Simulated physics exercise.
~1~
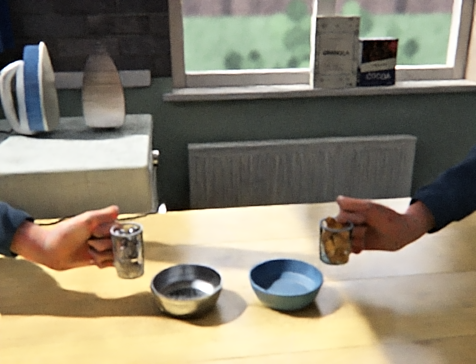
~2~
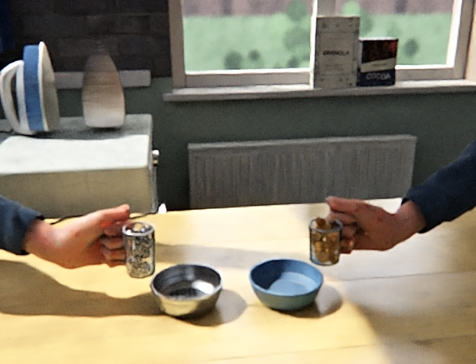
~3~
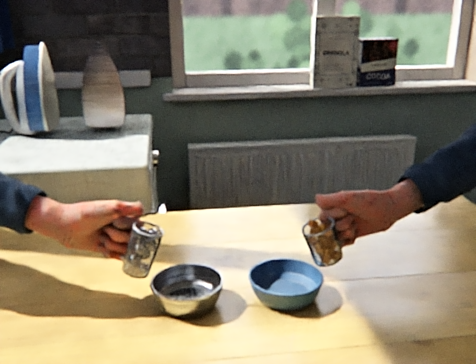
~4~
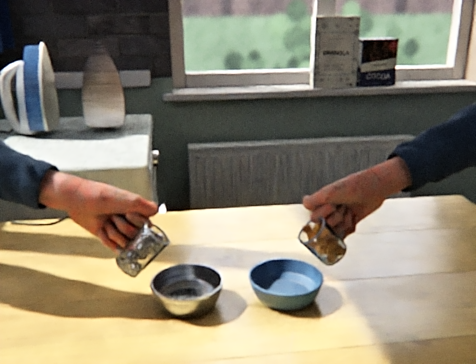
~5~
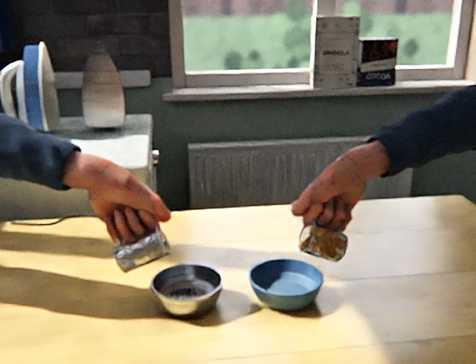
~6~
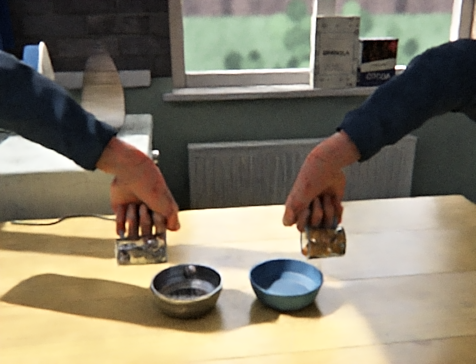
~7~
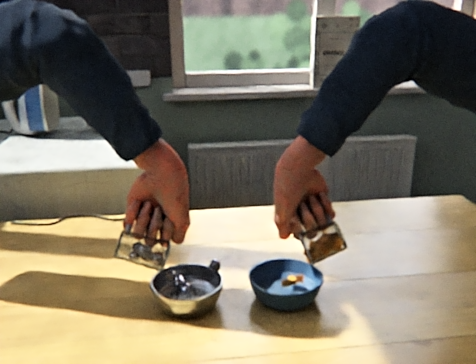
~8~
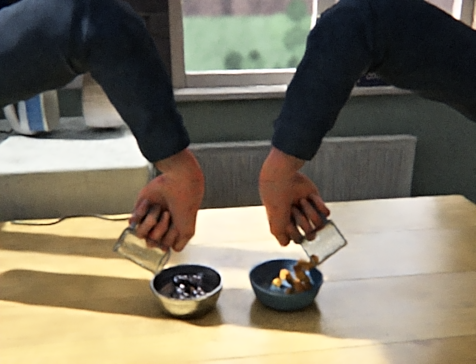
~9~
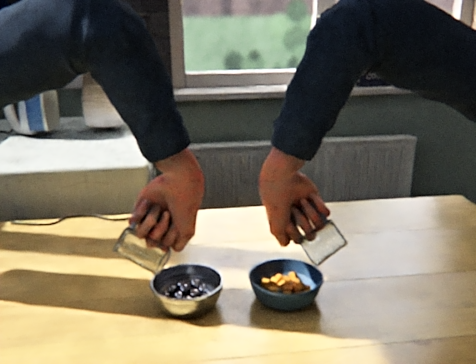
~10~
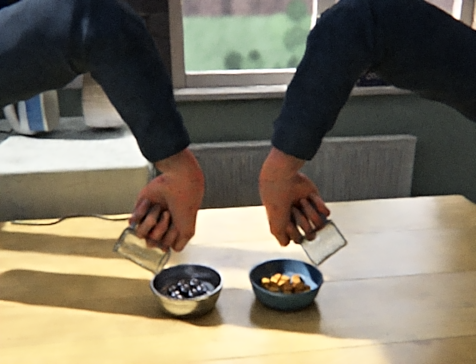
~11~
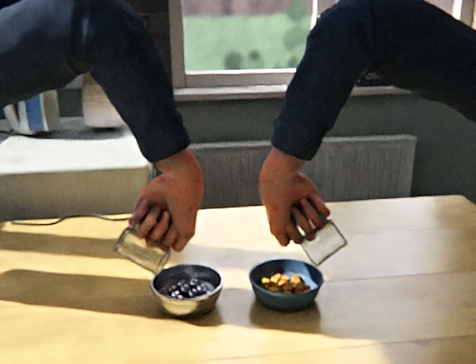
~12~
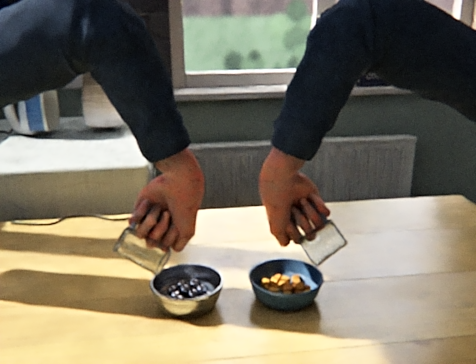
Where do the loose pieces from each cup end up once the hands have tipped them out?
The dark pieces all end up in the metal dish on the left, and the golden-brown ones all end up in the blue dish on the right. None lie on the table.
